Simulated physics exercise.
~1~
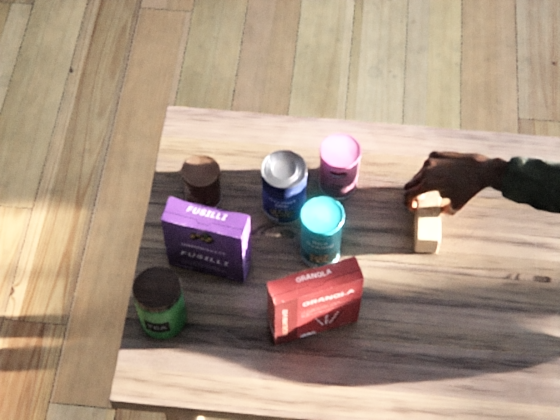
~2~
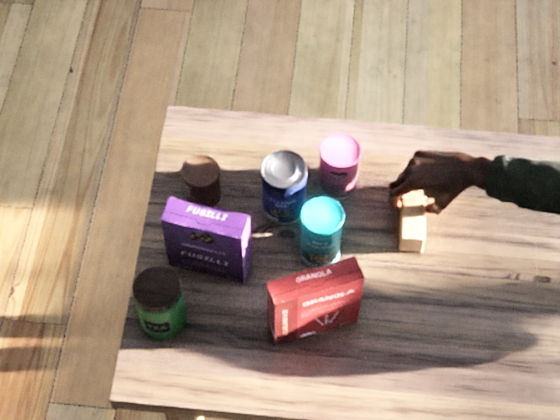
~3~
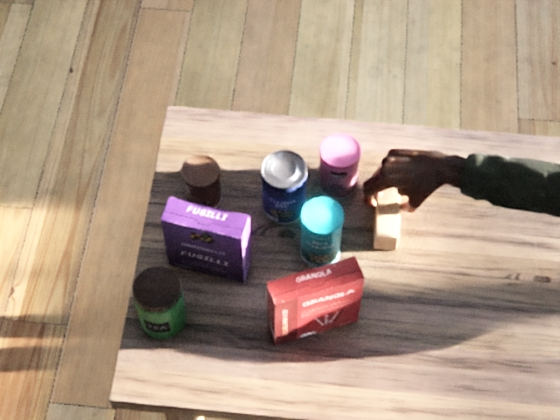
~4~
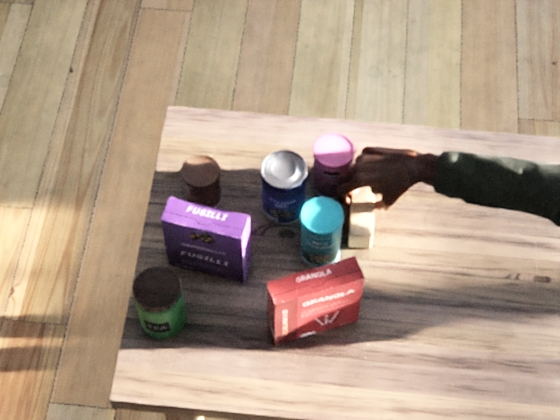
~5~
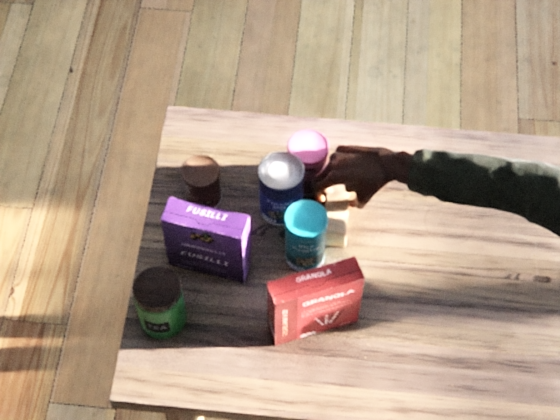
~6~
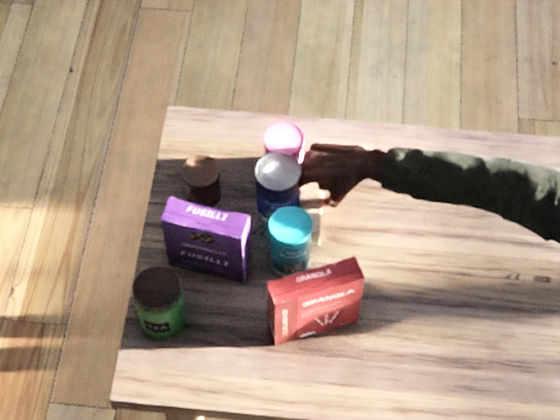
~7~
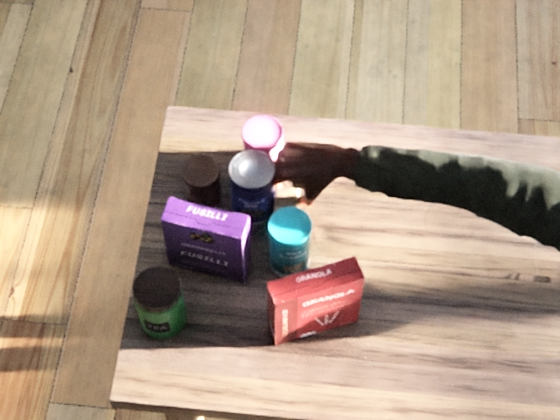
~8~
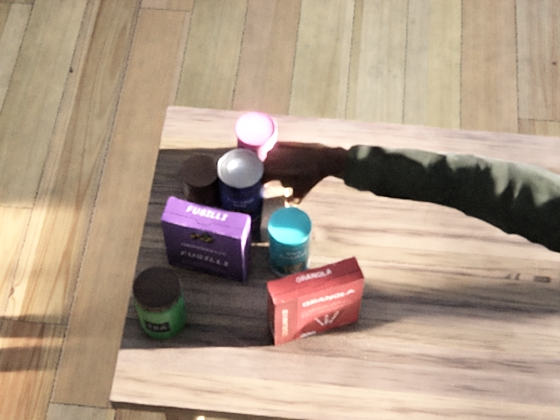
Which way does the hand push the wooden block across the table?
The hand pushes the block to the left, toward the group of tins.
At the start, a hand in a dark green sleeve holds a pale wooden block at the right of a group of tins, boxes and a green jar on a wooden table. The hand slides the block left across the bare tabletop until it reaches the pink tin, which begins to move. The turquoise tin is then pushed left as well, and afterwards the blue tin shifts left while the turquoise one stays put. At the end, all the items are still upright, with the pink and blue tins close to the brown tin and the boxes and green jar unmoved.
